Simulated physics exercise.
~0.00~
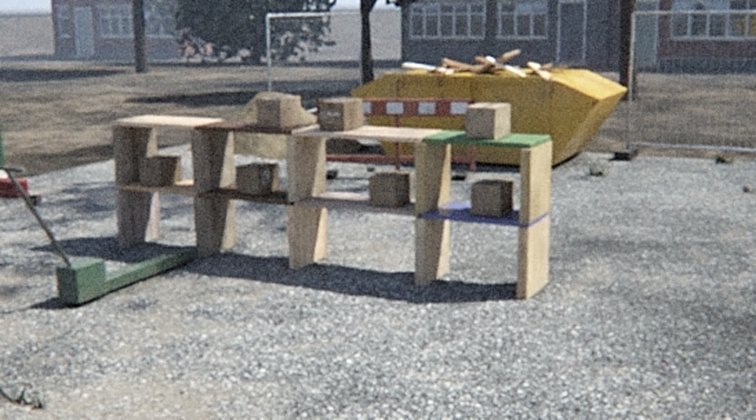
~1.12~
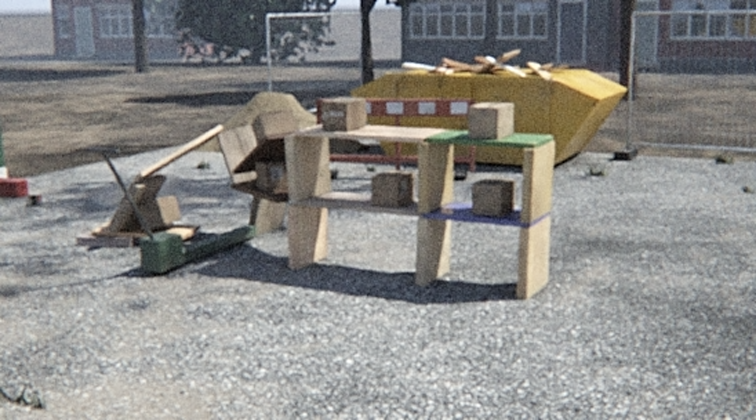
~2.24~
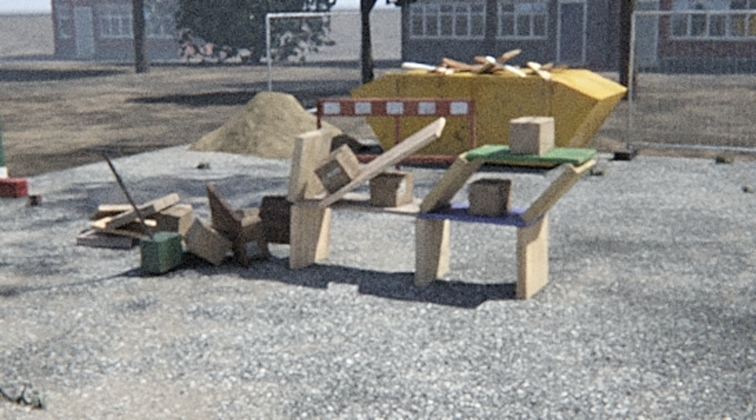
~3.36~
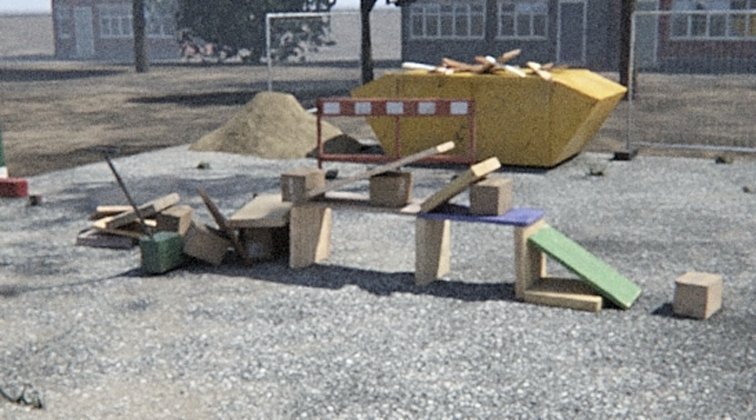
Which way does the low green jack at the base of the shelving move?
It moves to the right, in at the foot of the left end of the shelving.
